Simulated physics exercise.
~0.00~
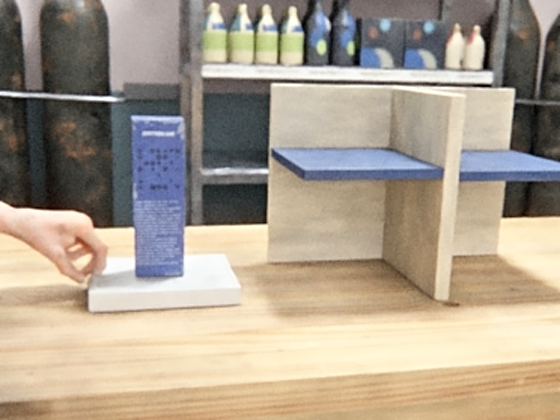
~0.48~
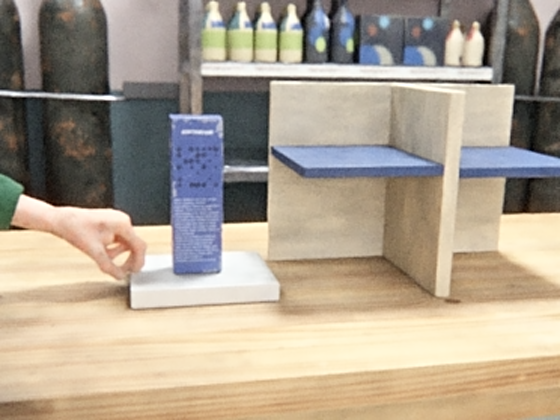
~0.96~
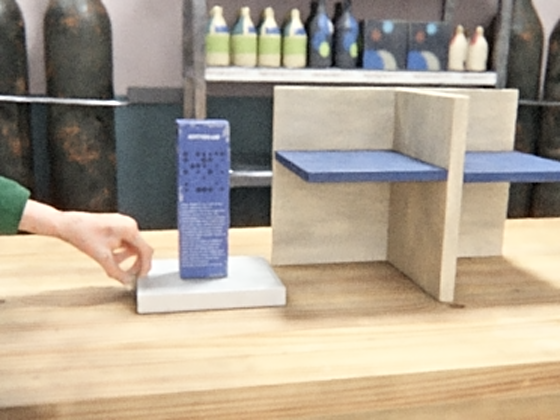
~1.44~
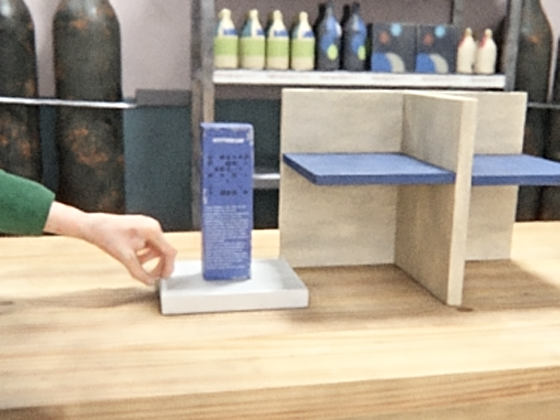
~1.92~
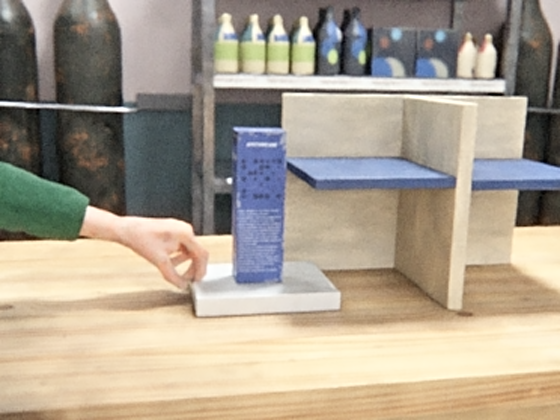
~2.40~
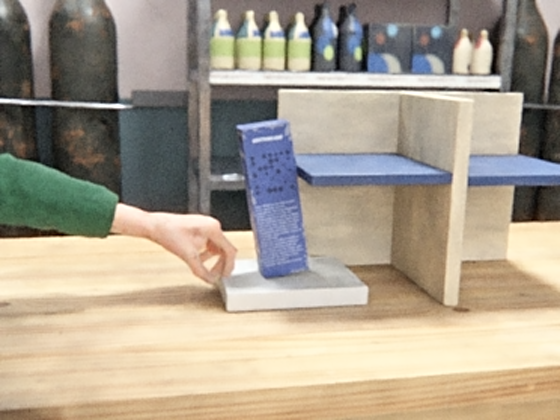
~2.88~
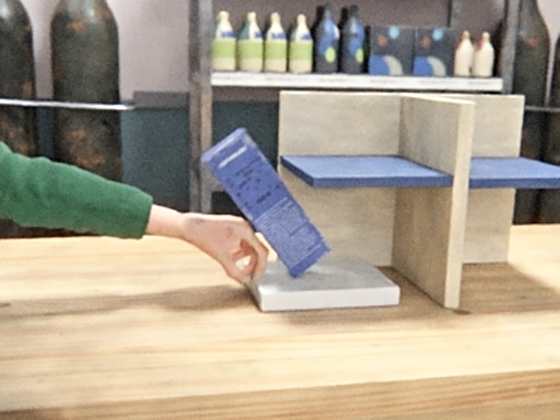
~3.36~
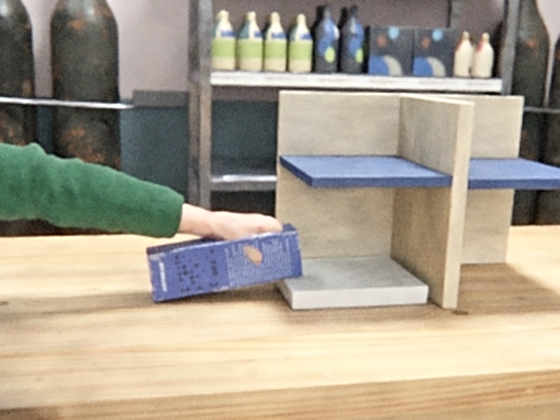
Blue carton riding a white tray pushed right by a hand, striking a blue shelf, tipping back left and ending on its side.
